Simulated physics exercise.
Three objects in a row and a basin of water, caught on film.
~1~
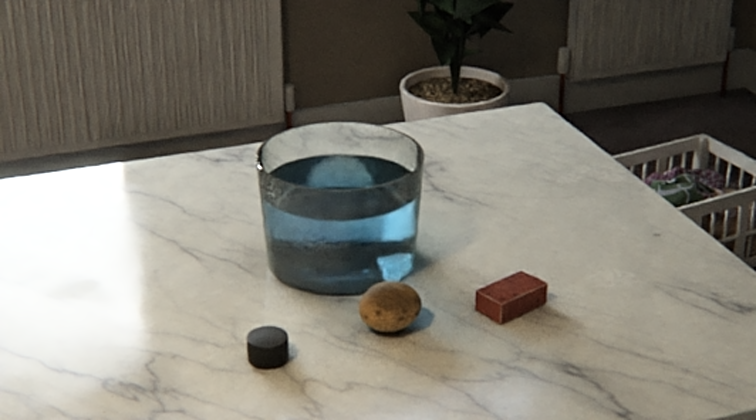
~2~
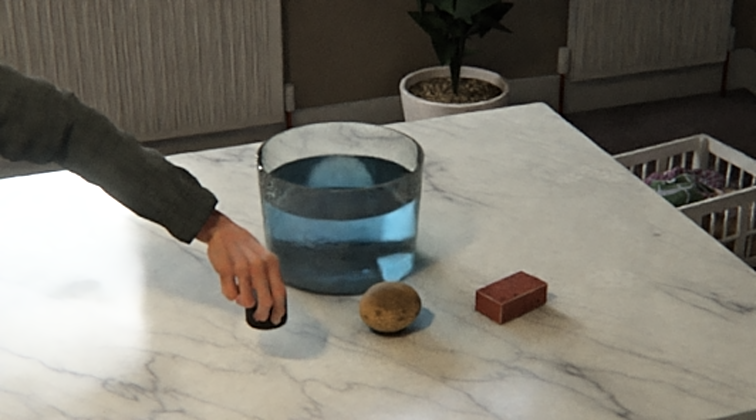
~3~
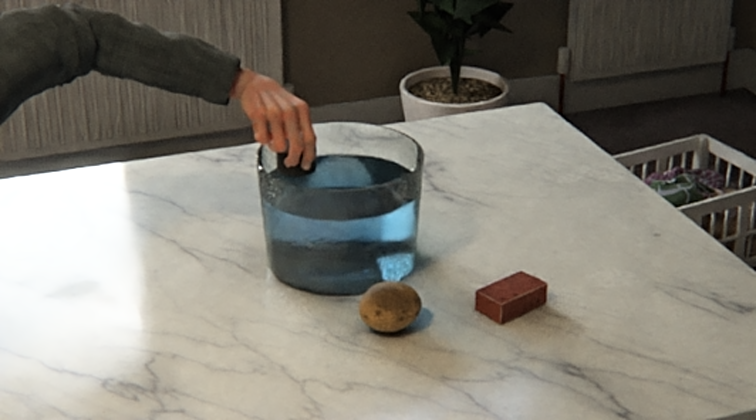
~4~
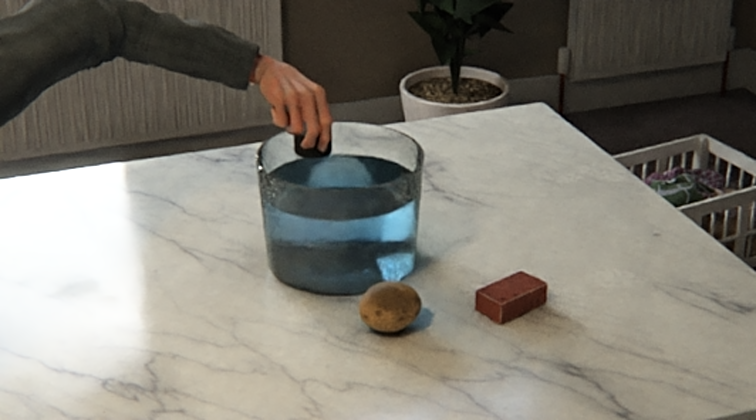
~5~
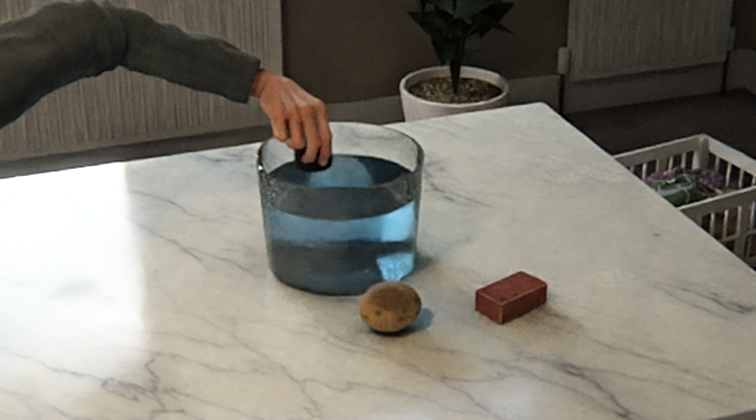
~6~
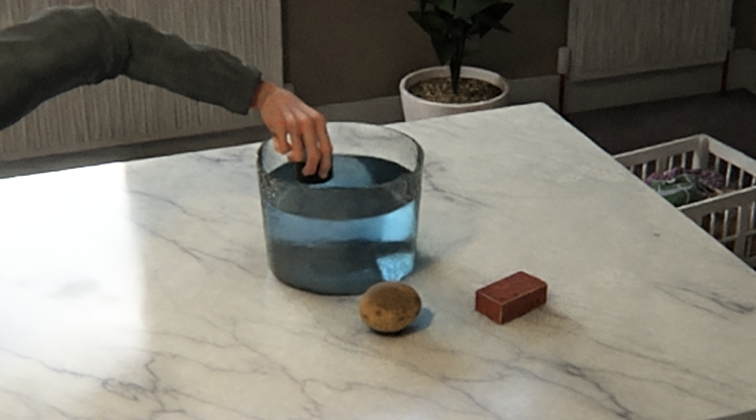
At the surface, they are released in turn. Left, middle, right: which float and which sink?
Taking them from the left, one does not stay up, the next does not stay up, the last does not stay up.
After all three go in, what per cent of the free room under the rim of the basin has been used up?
Result: 24 %.
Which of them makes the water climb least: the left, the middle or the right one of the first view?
Lab note: The left-end position.
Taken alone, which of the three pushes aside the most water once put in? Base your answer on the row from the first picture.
My pick is the centre of the three.
Soon after, the iron weight goes to the bottom.
Later, the potato goes to the bottom.
In the end, the piece of brick goes to the bottom; afloat, none of them.
